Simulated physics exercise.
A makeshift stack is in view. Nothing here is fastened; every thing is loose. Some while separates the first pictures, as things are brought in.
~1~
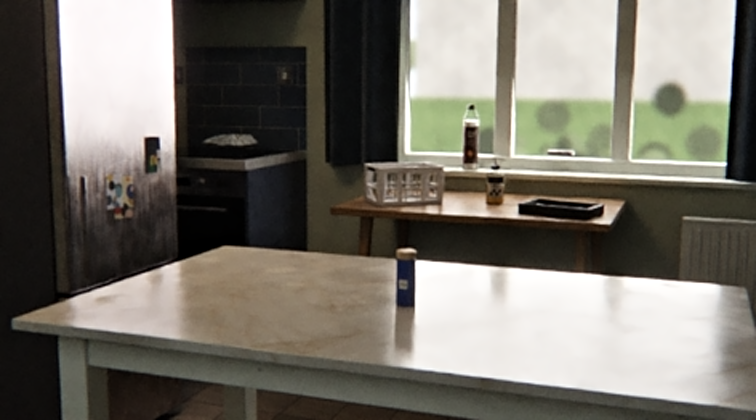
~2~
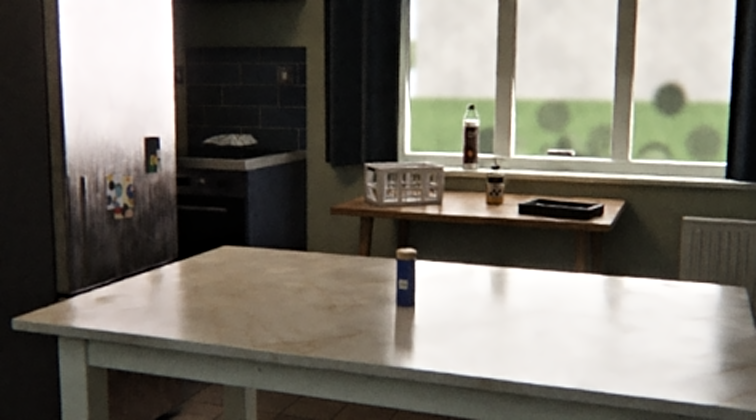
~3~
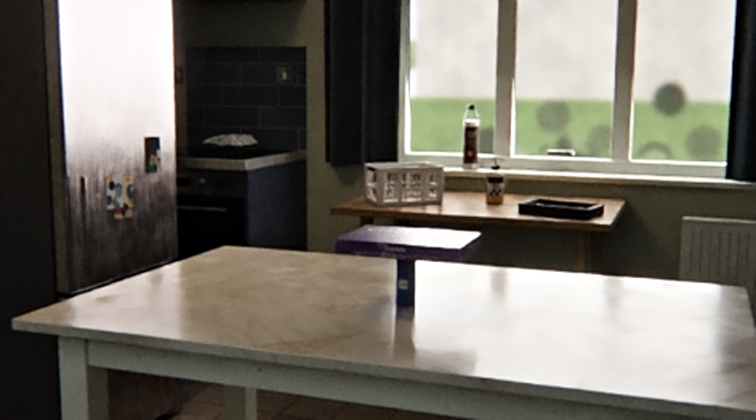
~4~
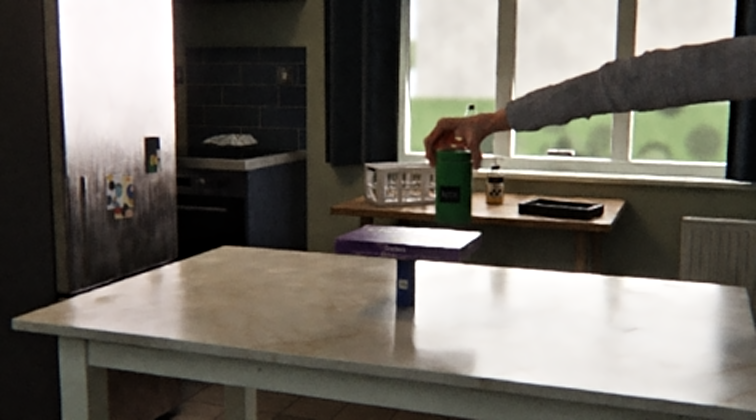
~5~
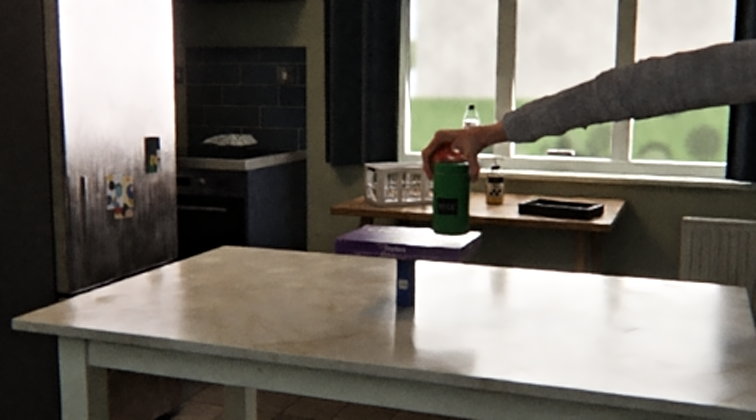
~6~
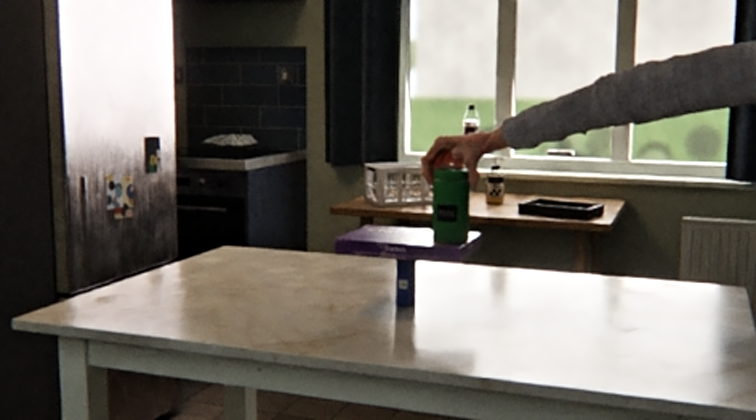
The video shows a blue shaker on a kitchen table, then a flat purple box resting across its top; a hand reaches in from the right, lowers a green jar onto the box's right side and keeps holding it.
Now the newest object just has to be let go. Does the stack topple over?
Yes, it topples.
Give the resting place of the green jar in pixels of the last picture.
The object winds up at approximately (533, 306).
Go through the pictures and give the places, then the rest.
In the first picture, the last thing is not in view yet; blue shaker (406, 278).
In the second picture, the last thing is not in view yet; blue shaker (406, 278).
In the third picture, the last thing is not in view yet; blue shaker (406, 278).
In the fourth picture, on its way; green jar (454, 186); blue shaker (406, 278).
In the fifth picture, on its way; green jar (451, 198); blue shaker (406, 278).
In the sixth picture, set down, still held; green jar (451, 205); blue shaker (406, 278).
Then, 0.30 s past the last view, green jar now fallen; purple packet rocked 38° from its first pose.
Then, 0.40 s past the last view, purple packet rocked 63° from its first pose.
Then, 0.70 s past the last view, purple packet now fallen; blue shaker rocked 70° from its first pose.
Then, 0.80 s past the last view, blue shaker now fallen.
Finally, fallen, blue shaker, green jar and purple packet. Final places as the last picture's camera would see them, green jar near (533, 307). The stack comes apart.
